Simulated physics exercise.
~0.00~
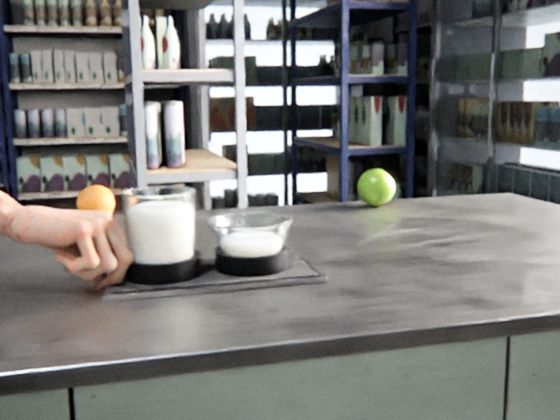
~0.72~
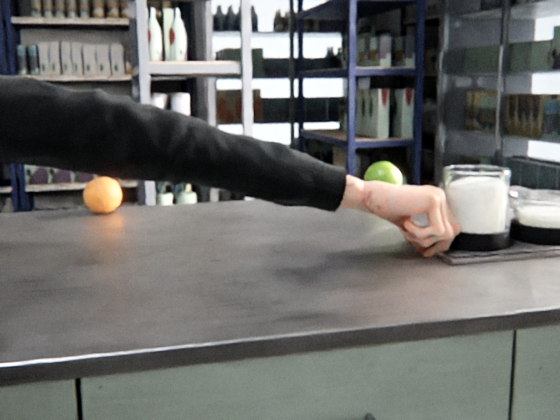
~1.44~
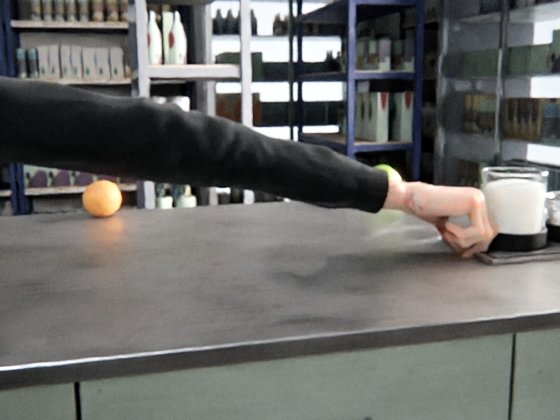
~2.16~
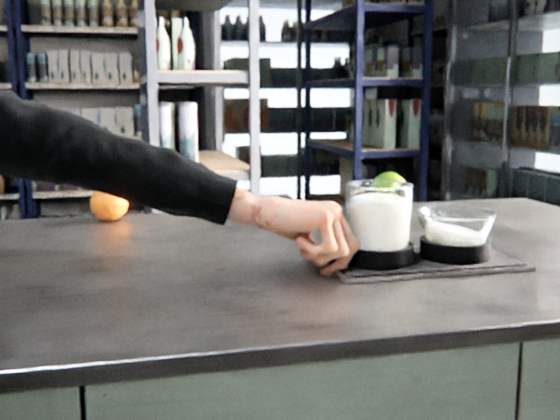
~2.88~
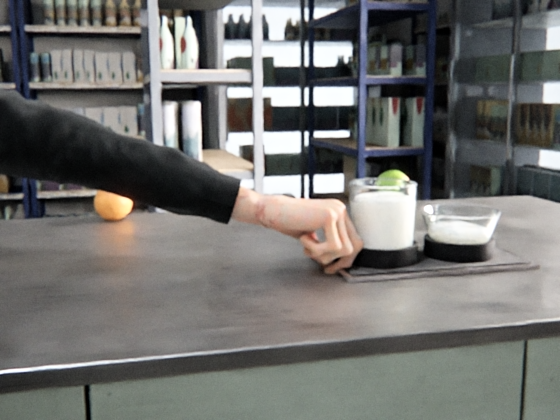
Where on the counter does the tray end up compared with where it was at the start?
It ends up farther to the right, in front of the green fruit. At the start it was on the left part of the counter, close to the orange fruit.
